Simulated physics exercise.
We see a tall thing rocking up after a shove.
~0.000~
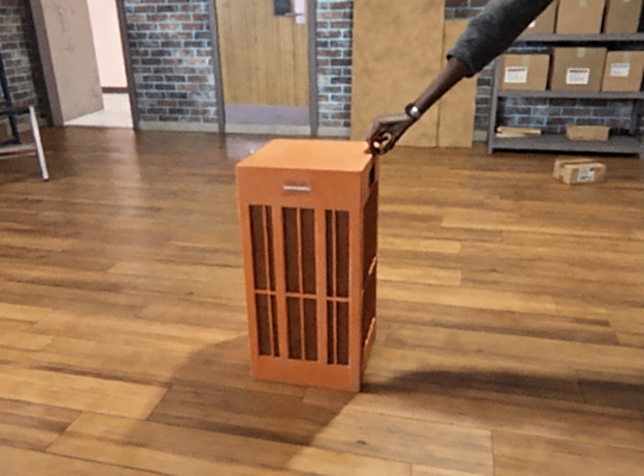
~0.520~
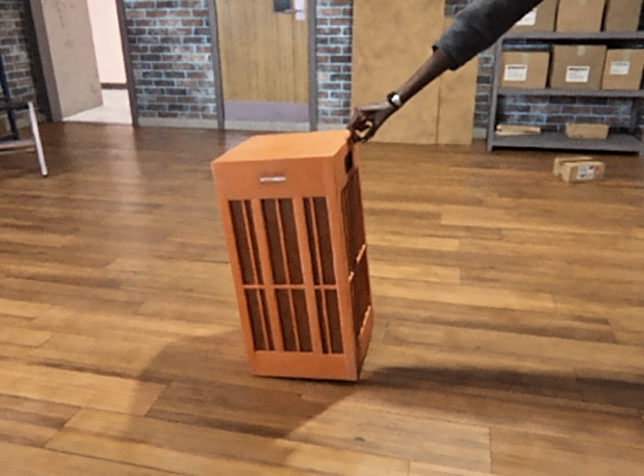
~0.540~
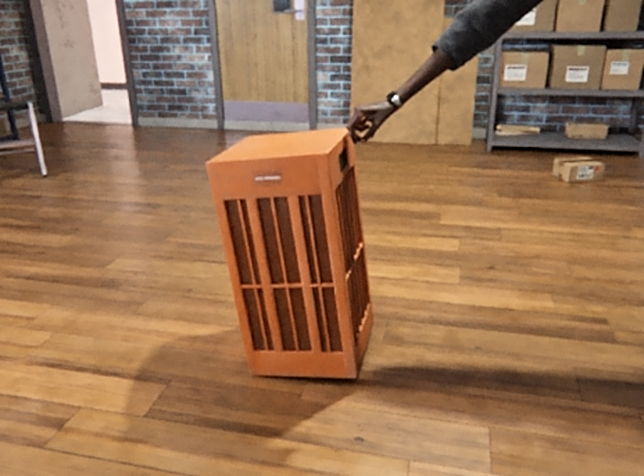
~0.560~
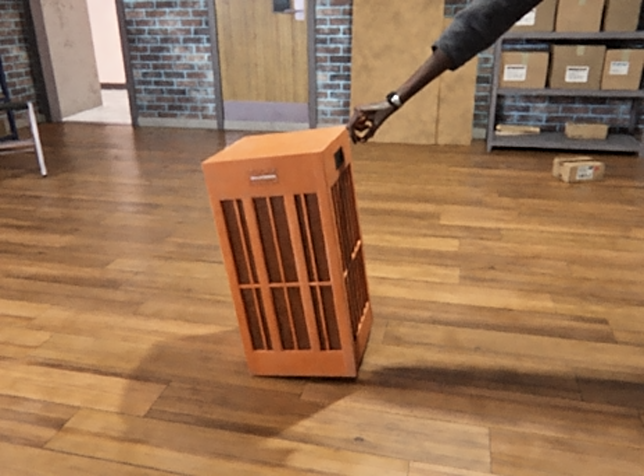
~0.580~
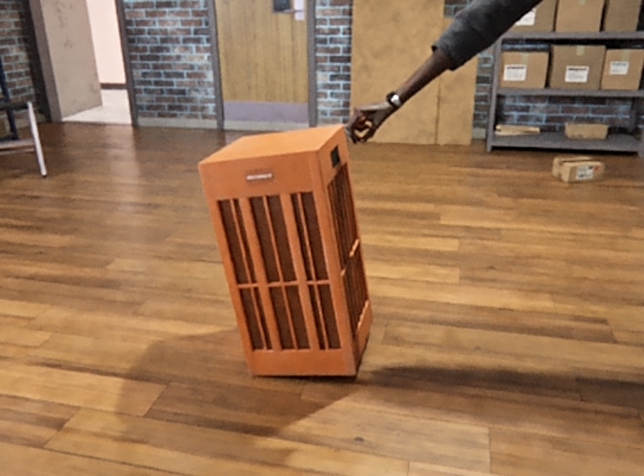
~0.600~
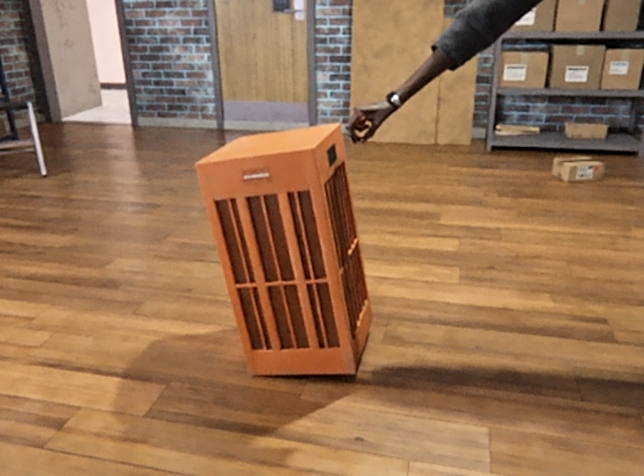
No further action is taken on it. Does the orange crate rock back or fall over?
It remains standing.
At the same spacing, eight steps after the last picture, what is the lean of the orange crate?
It would be leaning close to 12° by then.
By 0.90 s, orange crate 6° off upright near (302, 253).
By 1.04 s, orange crate 3° off upright near (320, 257).
By 1.32 s, orange crate upright near (311, 257).
When it is over (2.0 s), the orange crate returns to its base, near (314, 259).
